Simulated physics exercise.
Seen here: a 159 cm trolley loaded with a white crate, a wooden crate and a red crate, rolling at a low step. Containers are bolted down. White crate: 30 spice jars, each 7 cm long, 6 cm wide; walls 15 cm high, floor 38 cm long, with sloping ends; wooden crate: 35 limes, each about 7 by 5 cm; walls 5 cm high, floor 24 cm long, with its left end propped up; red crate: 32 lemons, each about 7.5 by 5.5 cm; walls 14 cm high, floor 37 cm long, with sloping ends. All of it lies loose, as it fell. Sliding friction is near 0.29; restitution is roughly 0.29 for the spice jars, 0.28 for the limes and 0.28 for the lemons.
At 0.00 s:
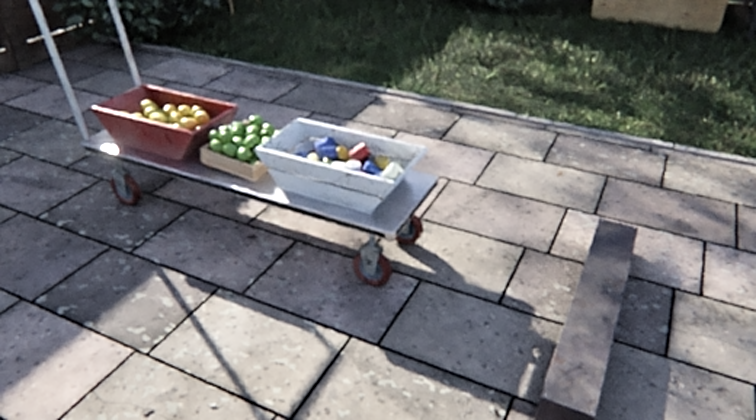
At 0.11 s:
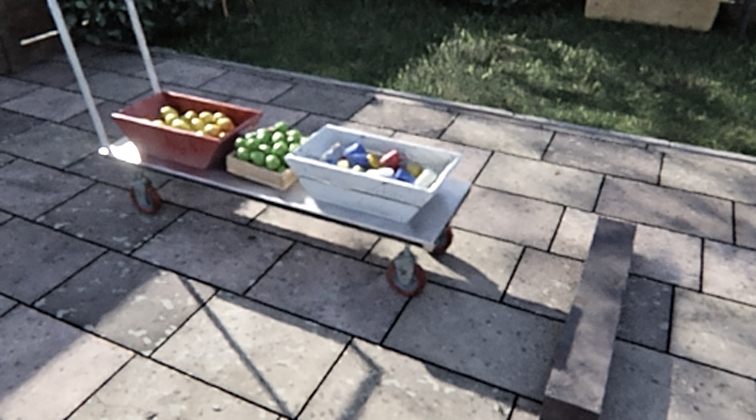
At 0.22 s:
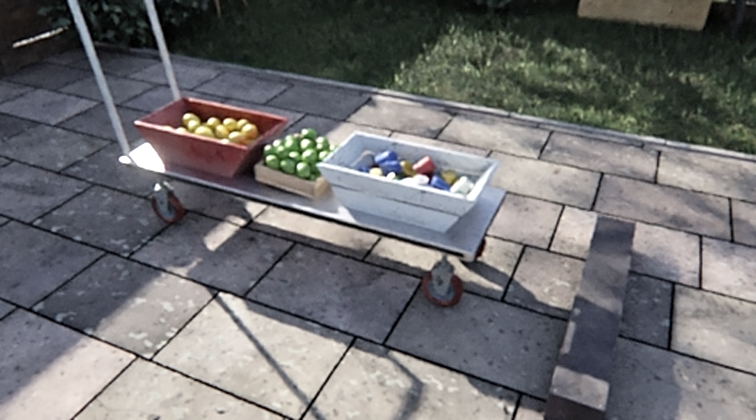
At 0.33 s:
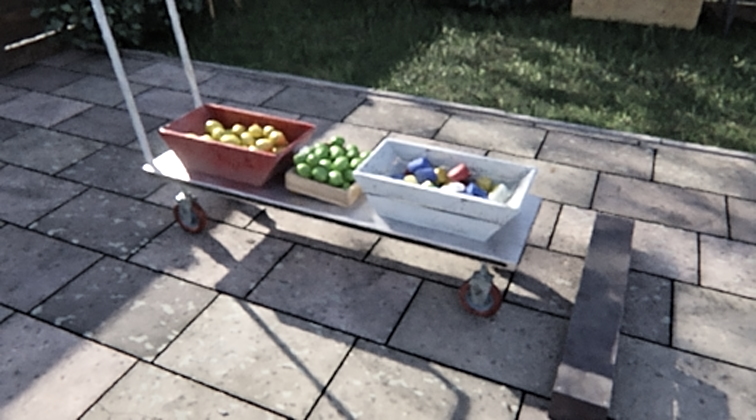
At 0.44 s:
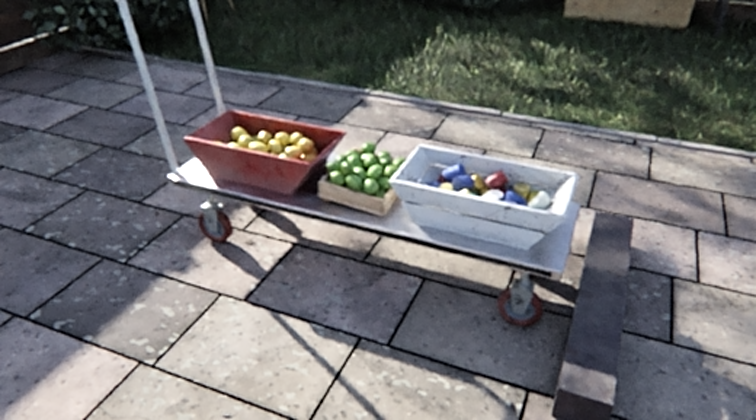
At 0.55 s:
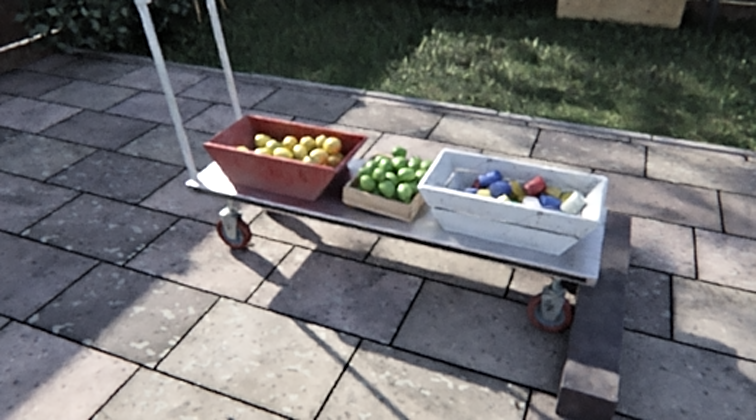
The clip shows a flat trolley carrying a red crate of yellow fruit, a small wooden crate of green fruit and a white crate of small multicoloured containers, rolling right across paving until its right end reaches a dark beam.
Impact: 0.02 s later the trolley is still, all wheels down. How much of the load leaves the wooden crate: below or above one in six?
More than one in six of the limes leave the wooden crate.
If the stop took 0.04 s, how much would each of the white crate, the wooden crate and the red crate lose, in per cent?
Then white crate 0, wooden crate 30, red crate 0 per cent.
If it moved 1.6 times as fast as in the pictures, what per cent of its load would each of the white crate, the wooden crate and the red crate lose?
Then white crate 10, wooden crate 30, red crate 10 per cent.
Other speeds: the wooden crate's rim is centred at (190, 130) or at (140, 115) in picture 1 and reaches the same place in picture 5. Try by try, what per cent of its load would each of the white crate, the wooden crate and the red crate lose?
White crate 10 then 10, wooden crate 30 then 50, red crate 10 then 20 per cent.
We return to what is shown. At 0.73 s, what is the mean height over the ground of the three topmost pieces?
Roughly 46 cm.
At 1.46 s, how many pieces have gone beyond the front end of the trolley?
Roughly 0.
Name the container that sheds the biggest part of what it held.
It is the wooden crate.
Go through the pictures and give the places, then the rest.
In the first frame (we follow the rim corner now nearest the camera; the camera moves round a little), wooden crate at (251, 166); red crate at (191, 132); 67 cm still to roll; nothing out yet.
Wooden crate at (281, 174); red crate at (218, 140); 53 cm still to roll, in the second frame.
Wooden crate at (312, 183); red crate at (246, 148); 39 cm still to roll, in the third frame.
Wooden crate at (346, 191); red crate at (277, 156); 24 cm still to roll, in the fourth frame.
Wooden crate at (382, 200); red crate at (310, 164); 10 cm still to roll, in the fifth frame.
Wooden crate at (409, 205); red crate at (335, 169); stopped; nothing out yet, in the sixth frame.
After 0.61 s, 0 of 30 out of the white crate, 4 of 35 out of the wooden crate and 0 of 32 out of the red crate.
After 0.73 s, 0 of 30 out of the white crate, 8 of 35 out of the wooden crate and 0 of 32 out of the red crate.
After 0.96 s, 0 of 30 out of the white crate, 10 of 35 out of the wooden crate and 0 of 32 out of the red crate.
Outcome (at 1.46 s), 0 of 30 out of the white crate, 10 of 35 out of the wooden crate and 0 of 32 out of the red crate. Asked share, 10 of 35, 29 per cent.
